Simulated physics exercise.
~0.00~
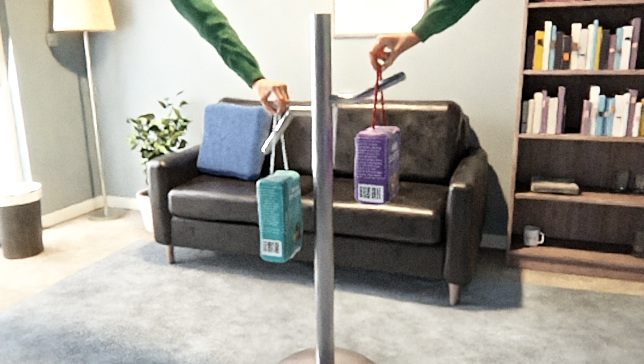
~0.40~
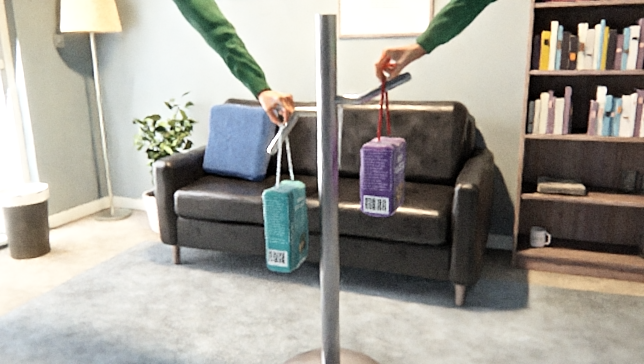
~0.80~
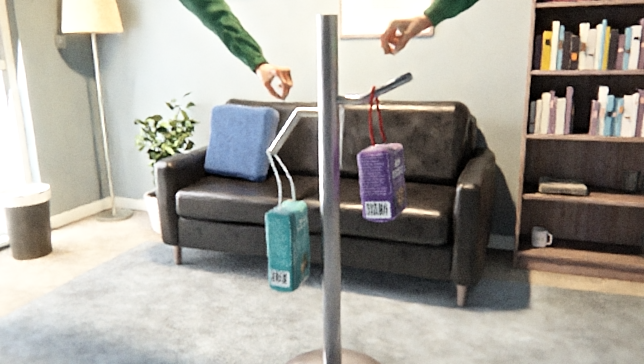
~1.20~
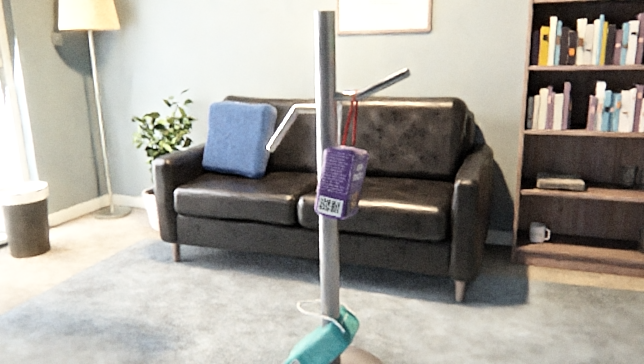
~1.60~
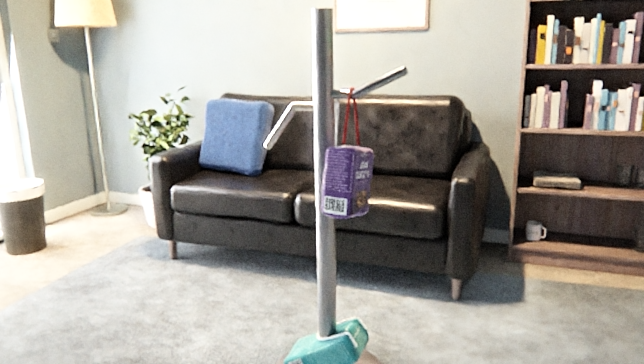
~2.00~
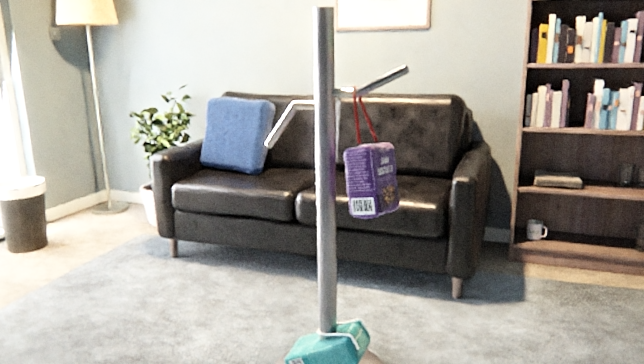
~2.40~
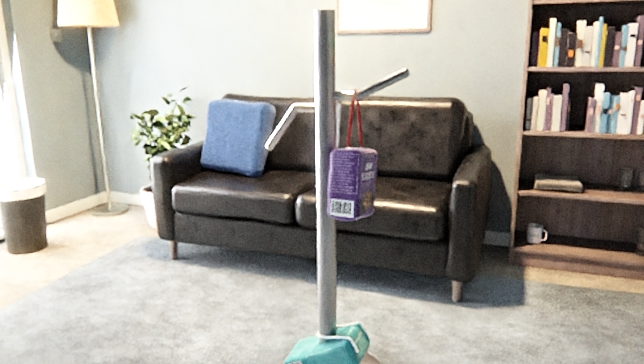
A turquoise sack and a purple sack were hung by their loops on a post's two pegs, and once the hands let go, the turquoise one slipped off and dropped to the floor, while the purple one swung and stayed hanging.
